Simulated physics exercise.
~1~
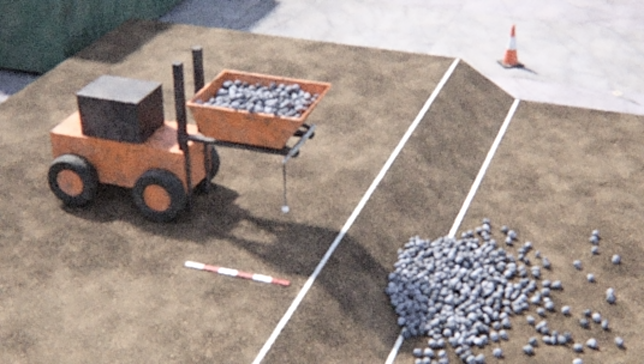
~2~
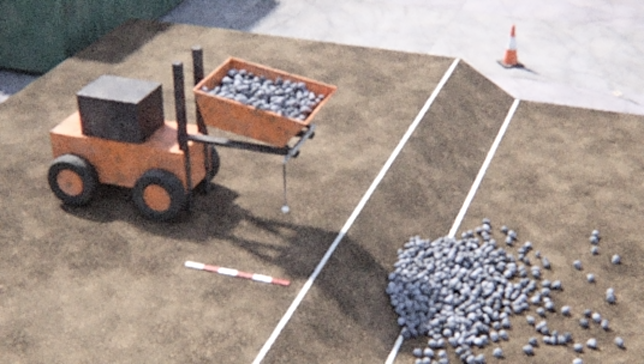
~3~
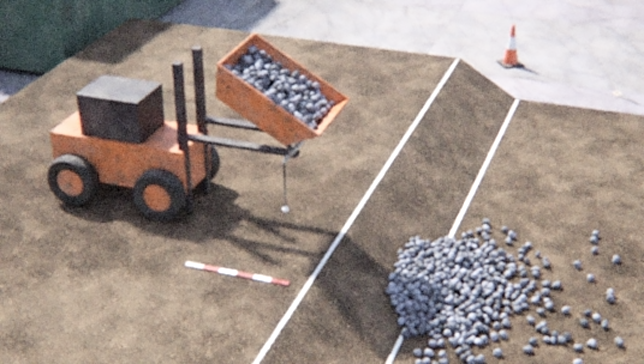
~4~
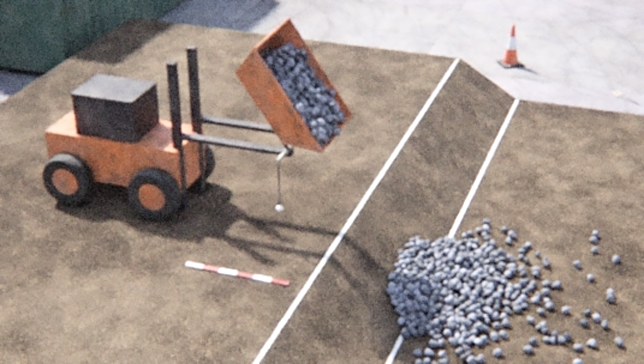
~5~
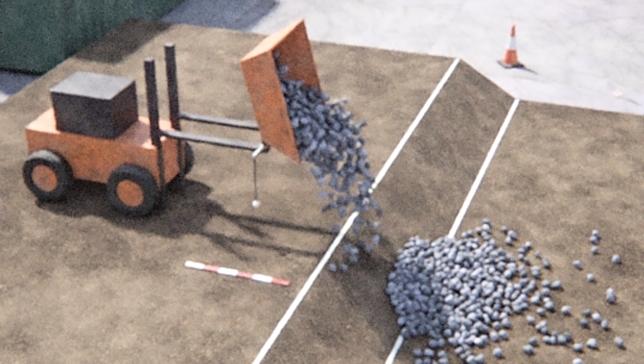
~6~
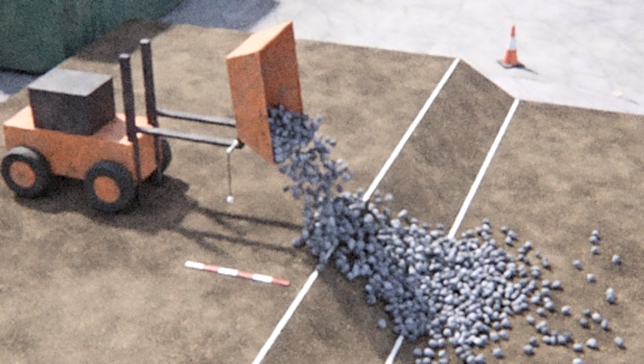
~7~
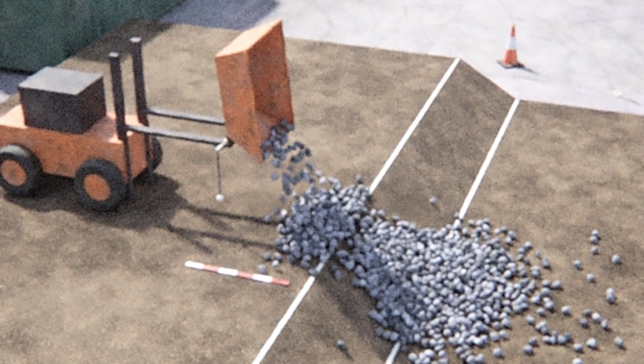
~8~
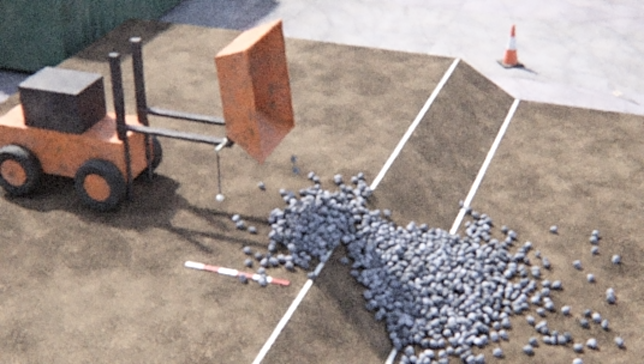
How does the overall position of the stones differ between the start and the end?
At the start many of the stones were up in the orange skip, apart from the heap below the bank. By the end they were all on the ground, so the stones as a whole sat lower in view and slightly further right.
